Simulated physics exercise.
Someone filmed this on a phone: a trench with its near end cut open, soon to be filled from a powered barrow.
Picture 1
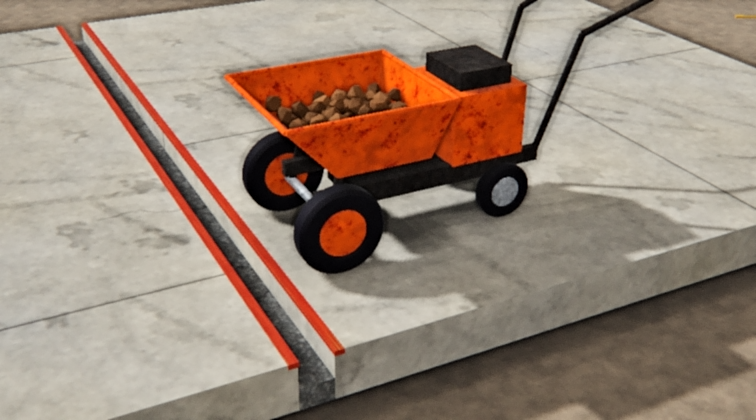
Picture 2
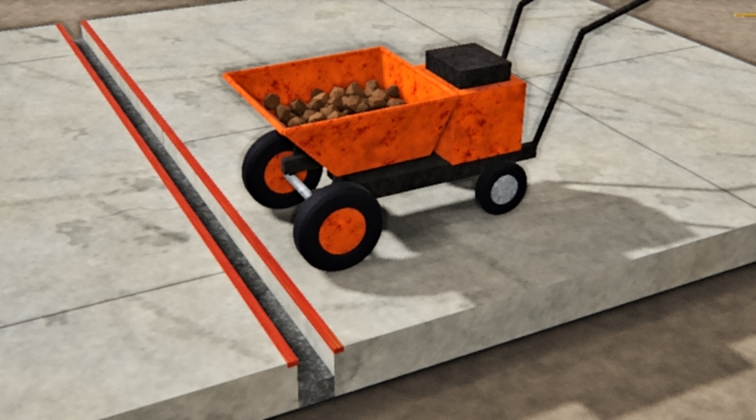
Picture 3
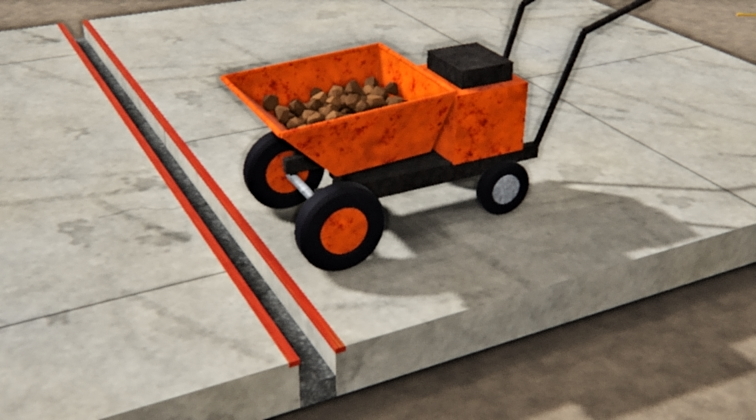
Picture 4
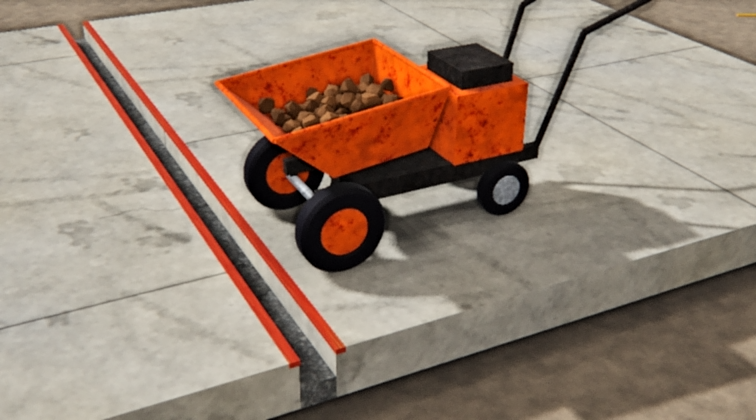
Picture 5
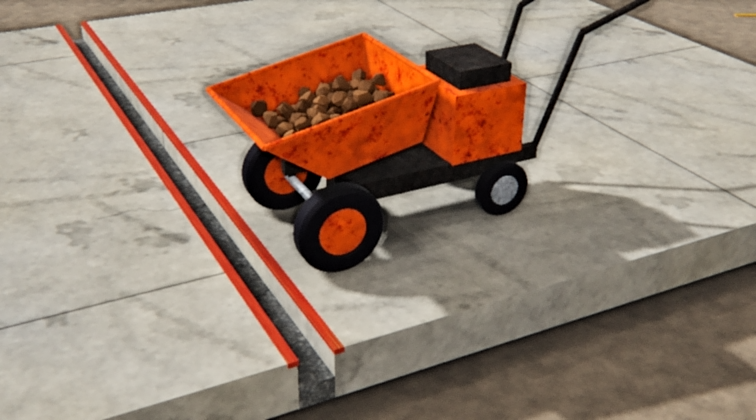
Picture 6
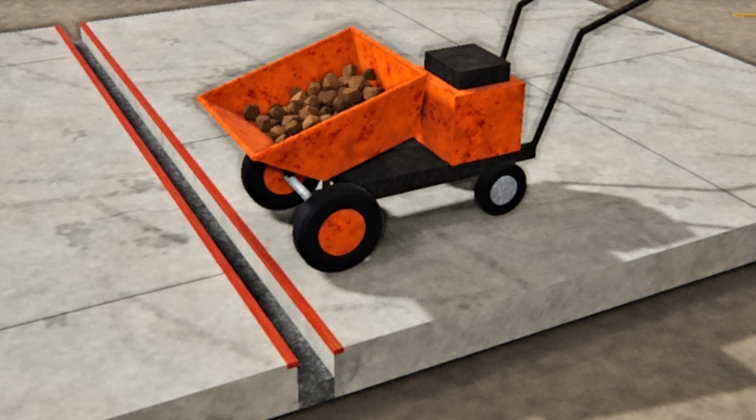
On a concrete slab beside a narrow trench, a standing orange powered barrow slowly tilting its skip of brown clods forward left.
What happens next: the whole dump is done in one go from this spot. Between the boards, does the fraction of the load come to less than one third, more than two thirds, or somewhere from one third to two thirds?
By the look of it, the trench catches a lesser share, below one-third.
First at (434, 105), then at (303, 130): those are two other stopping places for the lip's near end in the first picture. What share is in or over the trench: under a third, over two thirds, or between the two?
The first stop gives less than a third, while the second gives under a third.
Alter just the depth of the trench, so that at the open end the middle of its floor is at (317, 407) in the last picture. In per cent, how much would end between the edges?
Estimate: Approx. 0 per cent.
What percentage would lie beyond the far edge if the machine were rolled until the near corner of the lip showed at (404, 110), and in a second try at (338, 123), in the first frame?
The first gives 0 %, the second 60 %.
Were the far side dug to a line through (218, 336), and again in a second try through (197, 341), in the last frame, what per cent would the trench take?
In order: Near 20, then 50 percent.
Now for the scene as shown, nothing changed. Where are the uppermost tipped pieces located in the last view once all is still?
Near (142, 251).
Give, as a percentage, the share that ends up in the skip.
It works out to some 20 percent.
Just after the last frame, skip tipped steeply; every one in the skip.
A moment on, skip tipped right over; roughly two thirds in the skip; roughly a third beyond it.
Further on, skip tipped right over; roughly a quarter in the skip; the larger part beyond it.
When it is over, skip tipped right over; roughly a quarter in the skip; not one in or heaped over the trench; the larger part beyond it.
